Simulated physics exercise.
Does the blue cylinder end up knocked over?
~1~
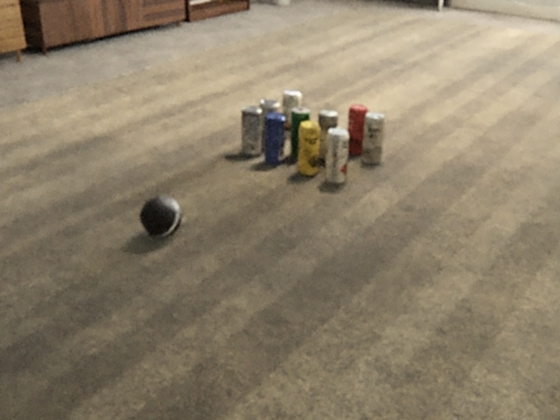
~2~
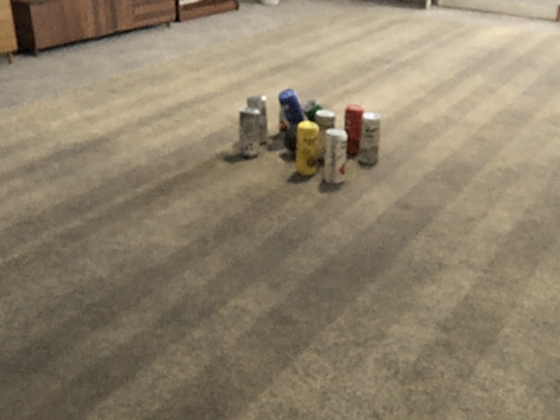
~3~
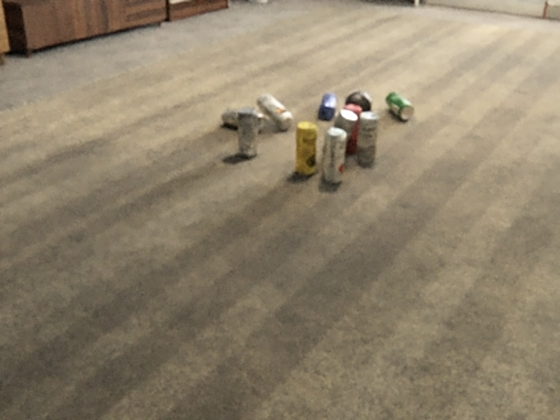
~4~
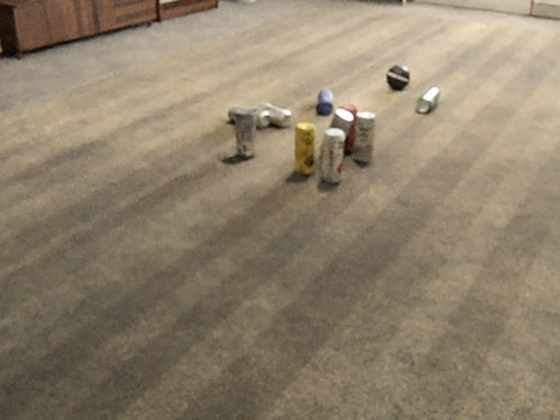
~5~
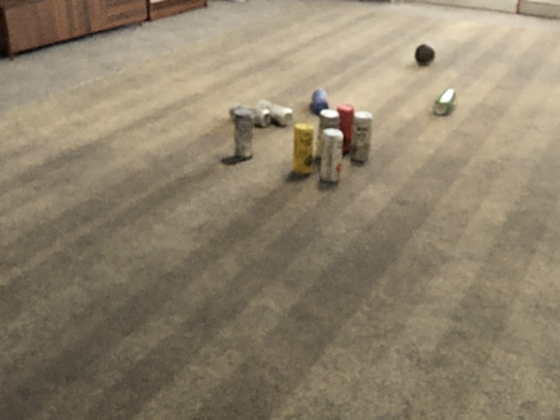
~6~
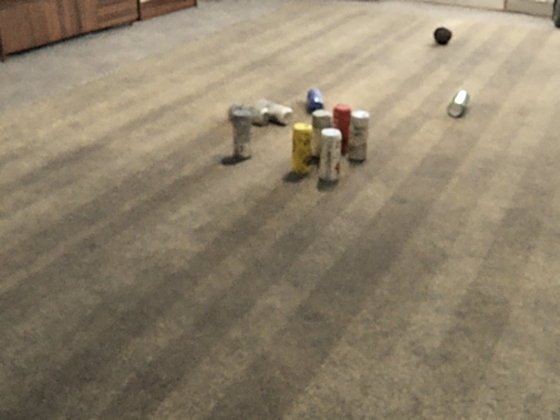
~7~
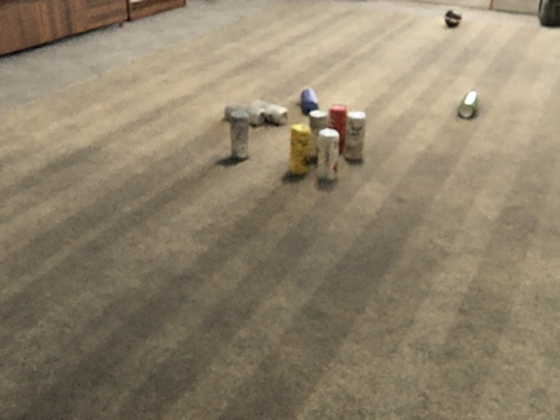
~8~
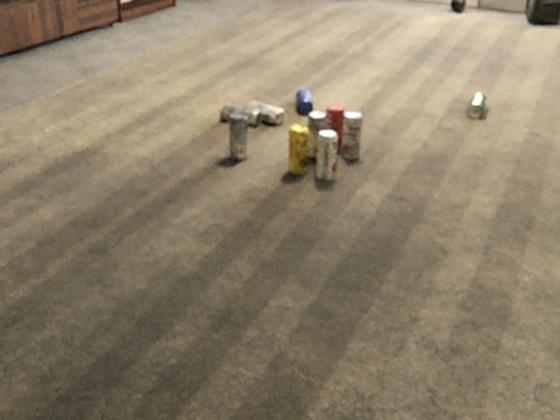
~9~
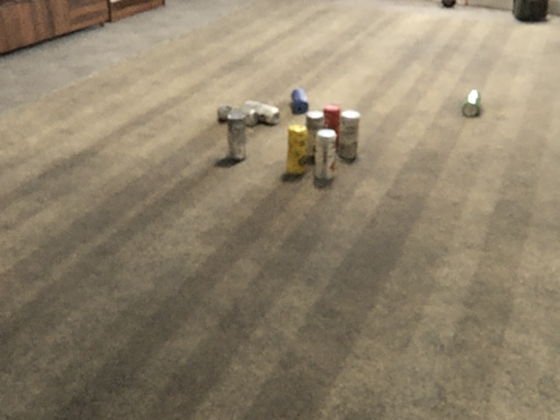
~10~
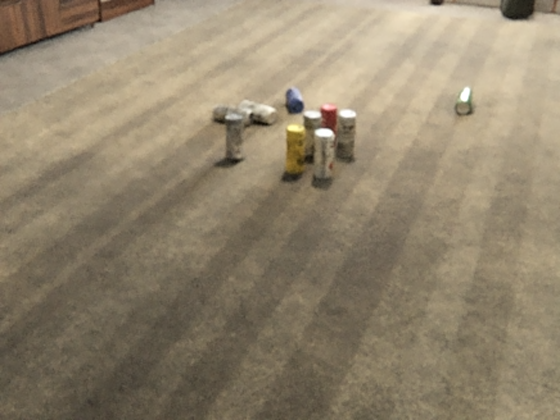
Yes, the blue cylinder is tipped over when the ball runs into the group, and it ends up lying on its side on the carpet.
A dark ball rolled across the striped carpet into a group of standing cylinders, toppling the blue one, the green one and a couple of pale ones, then rolled off to the far end while the yellow and red ones stayed upright.
